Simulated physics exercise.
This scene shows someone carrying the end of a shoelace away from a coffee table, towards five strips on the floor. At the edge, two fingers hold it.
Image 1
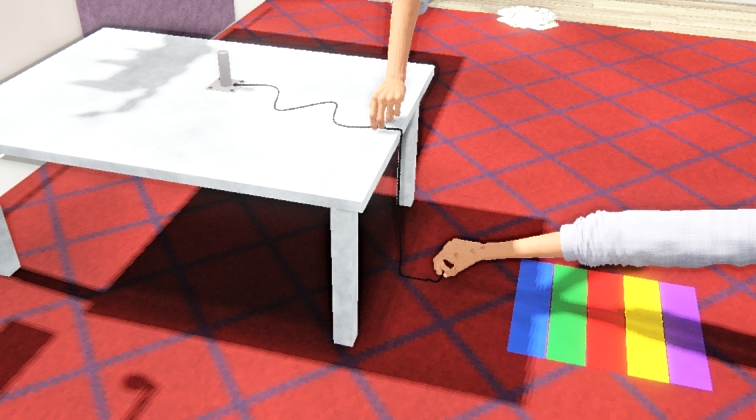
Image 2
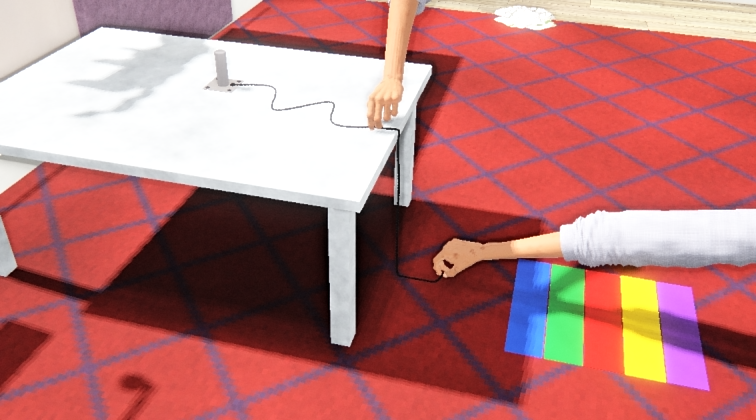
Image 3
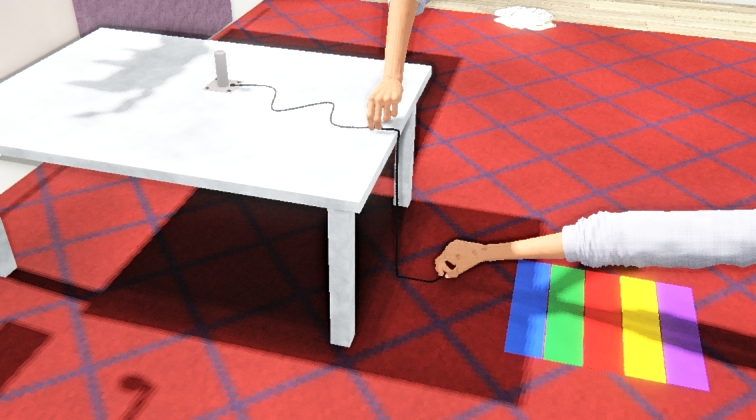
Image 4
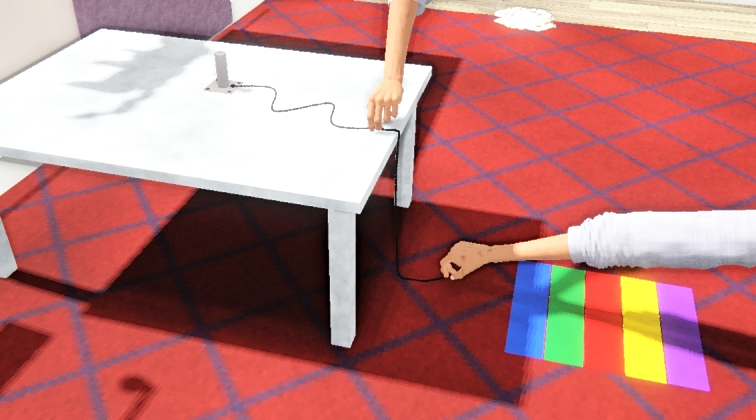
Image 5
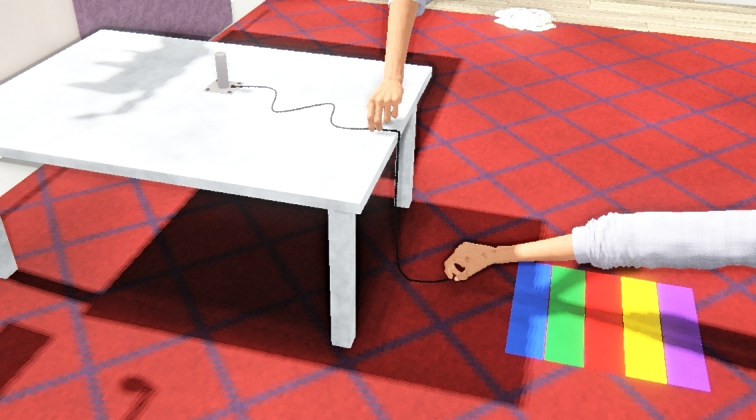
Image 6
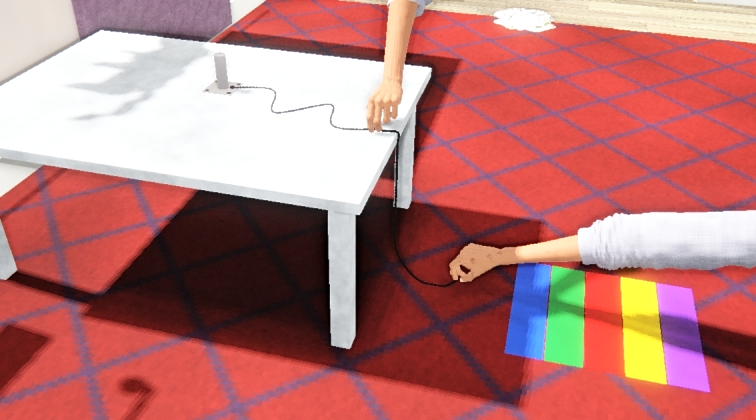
A hand at the end of a white-sleeved arm draws the end of a thin black cord slightly rightward over a red, diamond-patterned carpet, seen from above by a steady camera. Another hand holds the cord at the edge of a white table, where it winds from a small grey post. Blue, green, red, yellow and purple strips lie at right, as the hanging cord gradually curves.
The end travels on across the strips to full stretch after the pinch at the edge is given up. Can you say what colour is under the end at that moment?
Yes, it is yellow.
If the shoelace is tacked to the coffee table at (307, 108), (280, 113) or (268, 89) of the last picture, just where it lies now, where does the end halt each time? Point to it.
Result per try (px, approx.): (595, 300); (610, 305); (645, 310).
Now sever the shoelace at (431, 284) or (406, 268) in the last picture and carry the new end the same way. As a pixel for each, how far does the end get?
In order, about (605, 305) and about (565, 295).
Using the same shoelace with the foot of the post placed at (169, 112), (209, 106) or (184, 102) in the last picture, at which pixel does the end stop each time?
Try by try, about (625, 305), (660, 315) and (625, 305).
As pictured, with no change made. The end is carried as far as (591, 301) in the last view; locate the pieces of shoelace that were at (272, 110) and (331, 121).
To (311, 106) and (401, 132).
Soon after, end near (591, 301); over red.
Then, end near (628, 308); over yellow.
At full stretch, end near (650, 311); over yellow. Over yellow.
